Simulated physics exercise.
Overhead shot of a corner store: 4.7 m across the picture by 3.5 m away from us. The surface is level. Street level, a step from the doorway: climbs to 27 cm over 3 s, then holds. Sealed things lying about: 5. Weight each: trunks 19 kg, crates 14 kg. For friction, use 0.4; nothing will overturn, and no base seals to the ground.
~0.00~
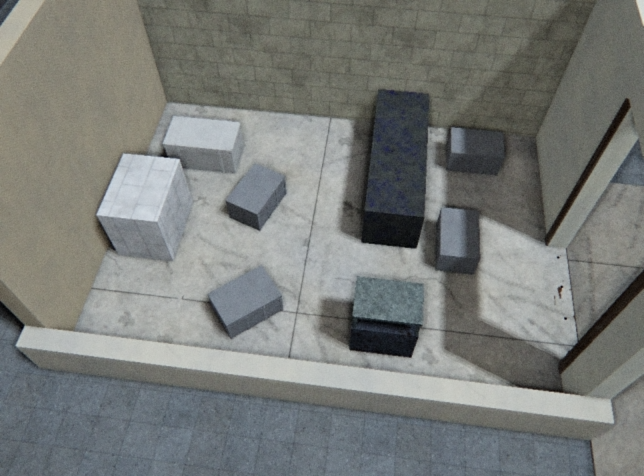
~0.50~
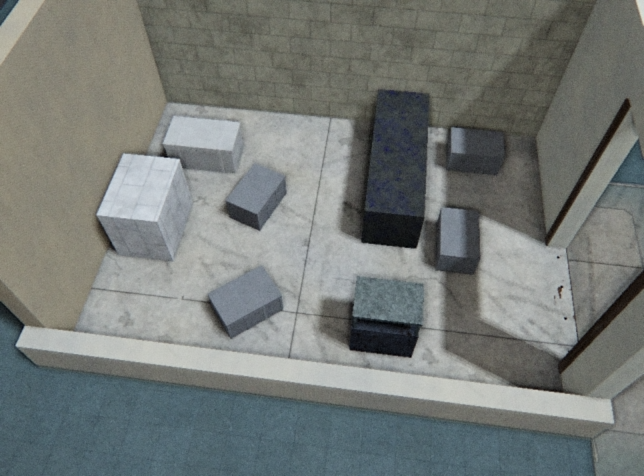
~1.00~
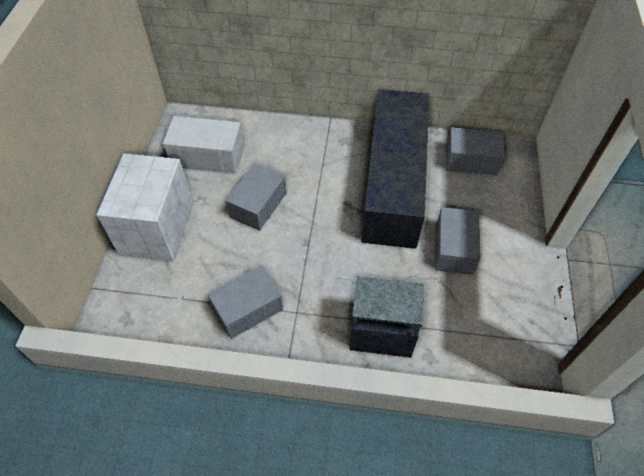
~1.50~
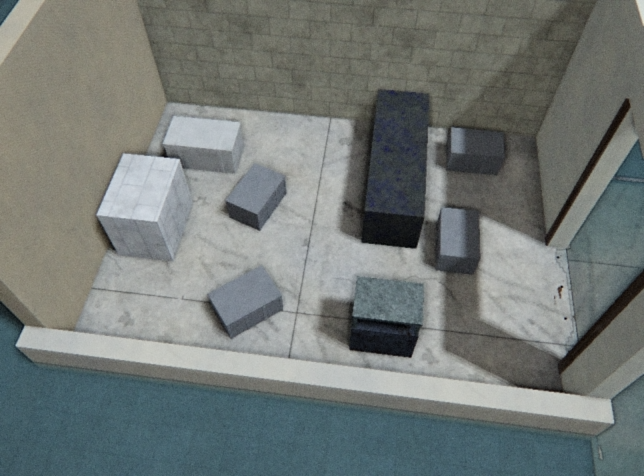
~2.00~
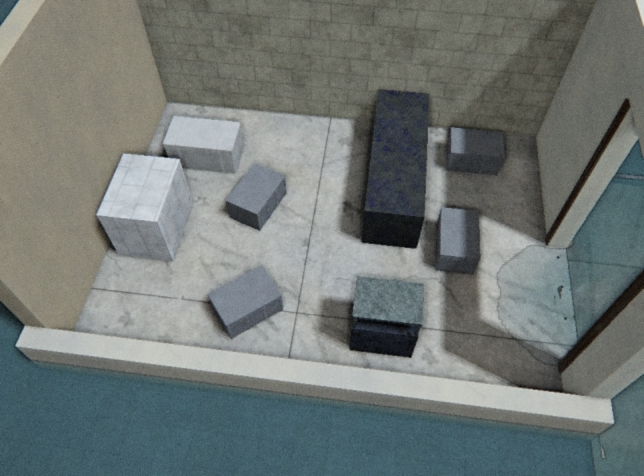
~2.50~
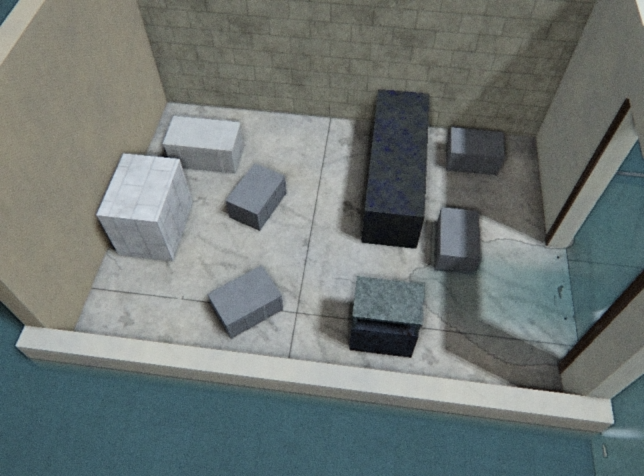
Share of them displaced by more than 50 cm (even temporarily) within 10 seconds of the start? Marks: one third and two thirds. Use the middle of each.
Two thirds or more.
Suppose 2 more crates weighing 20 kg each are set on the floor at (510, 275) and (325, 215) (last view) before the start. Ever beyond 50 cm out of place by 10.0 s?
Well, the first one tops the mark, and the second stays under the mark.
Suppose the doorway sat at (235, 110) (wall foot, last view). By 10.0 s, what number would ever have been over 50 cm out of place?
Then it comes to 4 of them.
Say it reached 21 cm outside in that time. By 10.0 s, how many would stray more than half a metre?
Then 5.
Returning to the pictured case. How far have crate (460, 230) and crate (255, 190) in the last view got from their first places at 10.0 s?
One is off by 10 cm, the other by 100 cm, in the order asked.
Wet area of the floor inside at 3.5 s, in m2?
About 5.0 m2.
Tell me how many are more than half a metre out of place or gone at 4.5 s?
The count is 0.
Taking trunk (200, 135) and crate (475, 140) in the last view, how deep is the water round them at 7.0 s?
About 5 and 7 cm.
After 3.5 s 0 of 5 are over 50 cm from their spots; 0 afloat.
After 4.5 s 0 of 5 are over 50 cm from their spots; 1 afloat.
After 7.0 s 5 of 5 are over 50 cm from their spots; 3 afloat.
After 10.0 s 2 of 5 are over 50 cm from their spots, and 5 have been at some point; 4 afloat.
